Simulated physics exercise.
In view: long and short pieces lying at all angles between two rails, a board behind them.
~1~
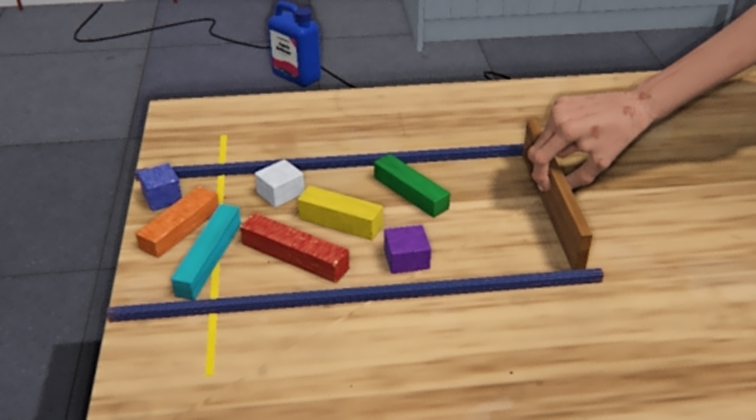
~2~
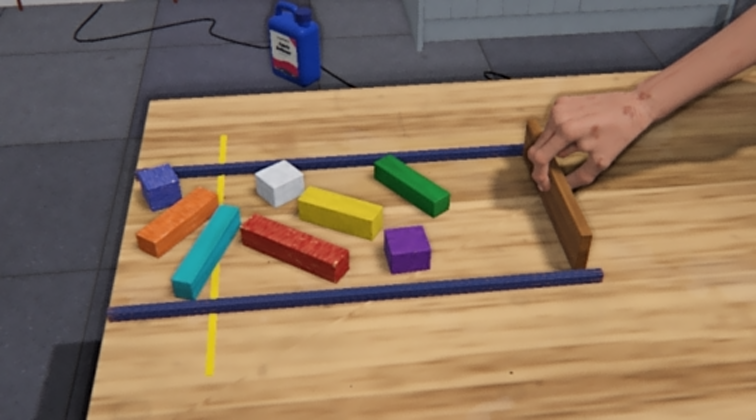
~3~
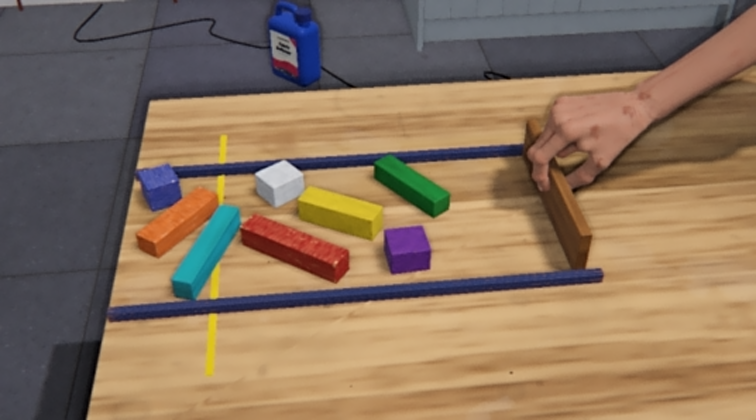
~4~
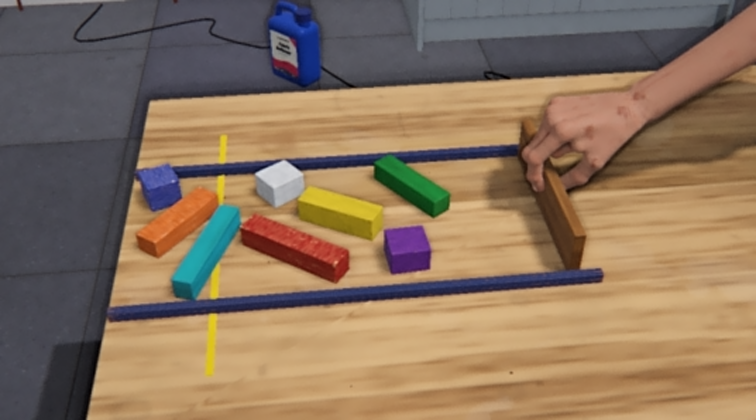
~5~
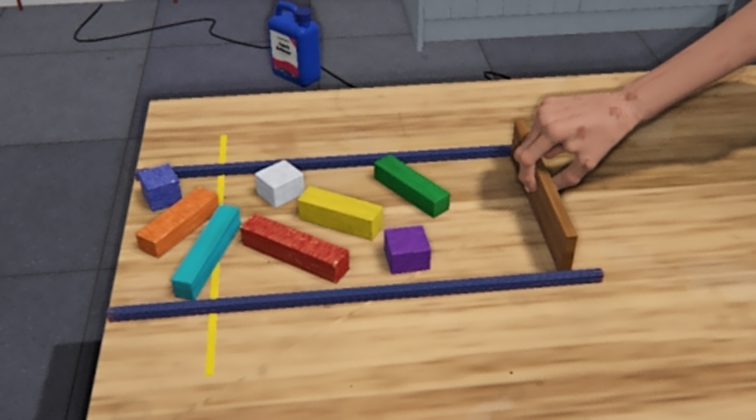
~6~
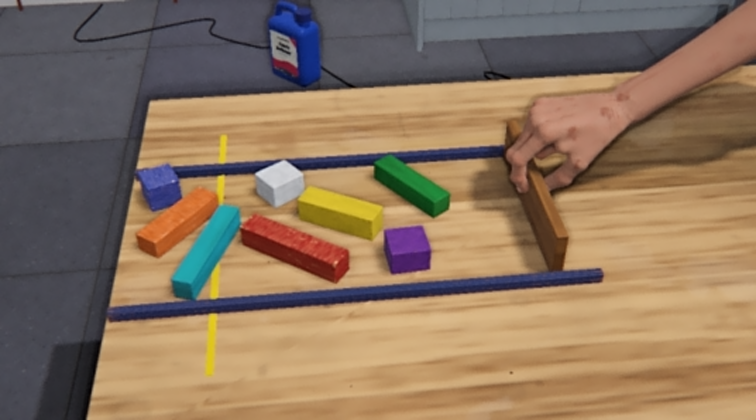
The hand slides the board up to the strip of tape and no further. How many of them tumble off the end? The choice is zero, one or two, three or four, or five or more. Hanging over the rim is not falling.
Here the number that fall off is one or two.
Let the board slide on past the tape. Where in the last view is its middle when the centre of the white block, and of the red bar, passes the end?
About (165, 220), and (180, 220) for the other.
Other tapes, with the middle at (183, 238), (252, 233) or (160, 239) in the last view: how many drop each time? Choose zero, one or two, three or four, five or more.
For each place: Either three or four; none at all; five or more.
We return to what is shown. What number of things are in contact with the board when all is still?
That makes 2.
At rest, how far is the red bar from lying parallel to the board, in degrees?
About 10°.
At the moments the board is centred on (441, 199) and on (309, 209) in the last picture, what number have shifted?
First 1, then 6.
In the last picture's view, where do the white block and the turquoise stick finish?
Near (178, 185) and (131, 259).
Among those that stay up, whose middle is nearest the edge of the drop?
The blue block ends nearest.
Early on, none off yet; blue block at rest near (161, 187); orange bar at rest near (180, 221); turquoise stick at rest near (208, 250).
Finally, the number that fall off is one or two; lost, orange bar.
